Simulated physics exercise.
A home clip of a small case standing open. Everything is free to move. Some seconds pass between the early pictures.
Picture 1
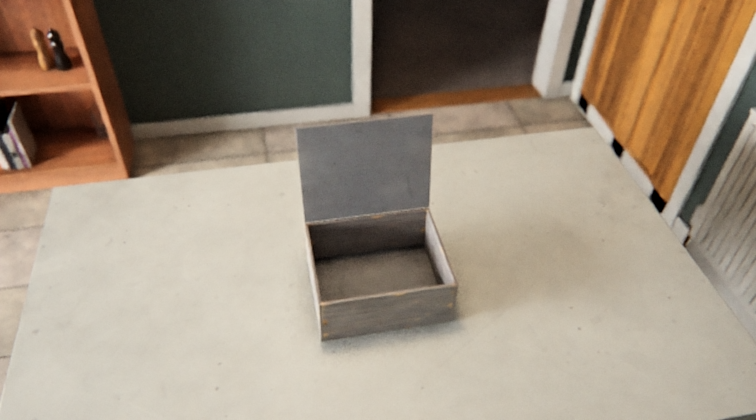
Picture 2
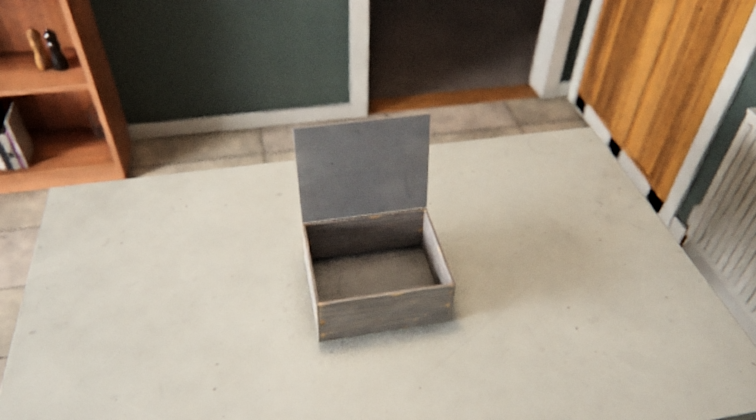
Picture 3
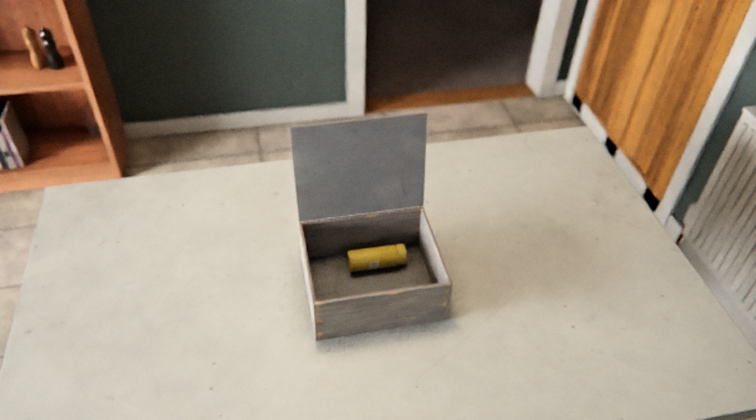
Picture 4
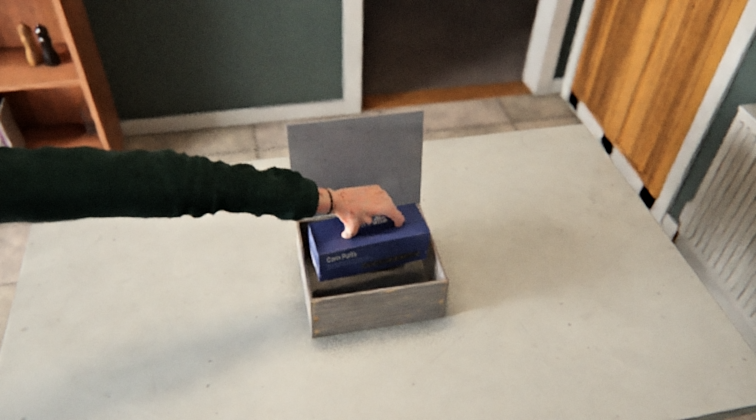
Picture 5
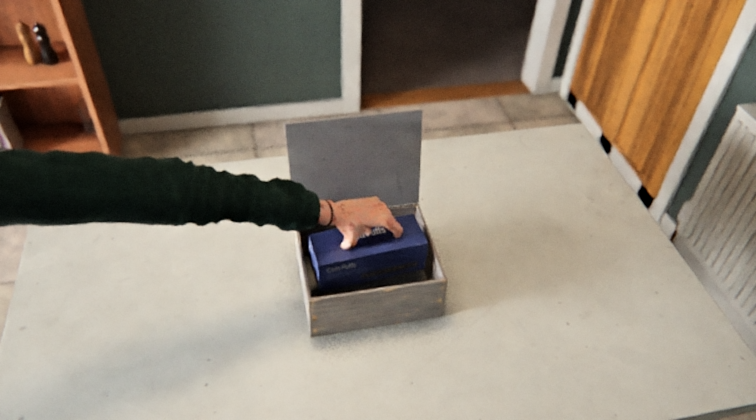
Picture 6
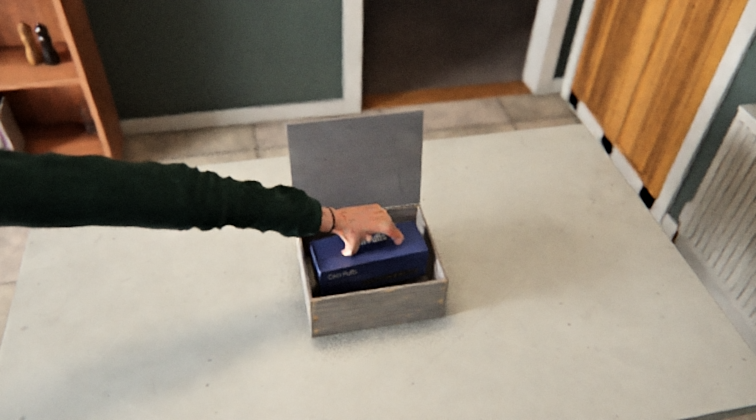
A hand lowers a blue carton into an open case after a yellow container appears inside.
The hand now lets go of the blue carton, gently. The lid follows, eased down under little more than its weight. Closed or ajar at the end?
It closes.
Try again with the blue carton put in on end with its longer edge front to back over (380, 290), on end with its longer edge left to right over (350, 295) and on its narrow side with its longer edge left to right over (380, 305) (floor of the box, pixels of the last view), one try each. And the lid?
First, it stays ajar; second, it is held up; third, it shuts flat.
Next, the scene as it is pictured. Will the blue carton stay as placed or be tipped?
It stays as placed.
Then, 0.90 s later than the last frame, lid starting down; blue carton moved a little near (369, 278); yellow shaker moved a little.
Then, 1.50 s later than the last frame, lid 65° above the rim; blue carton moved a little near (369, 278); yellow shaker moved a little.
Then, 1.80 s later than the last frame, lid 39° above the rim; blue carton moved a little near (369, 278); yellow shaker moved a little.
Then, 2.10 s later than the last frame, lid 6° above the rim; blue carton moved a little near (369, 278); yellow shaker moved a little.
When it is over, lid shut; moved from the start, blue carton; yellow shaker as before. End places, in pixels of the last picture, blue carton near (369, 278).
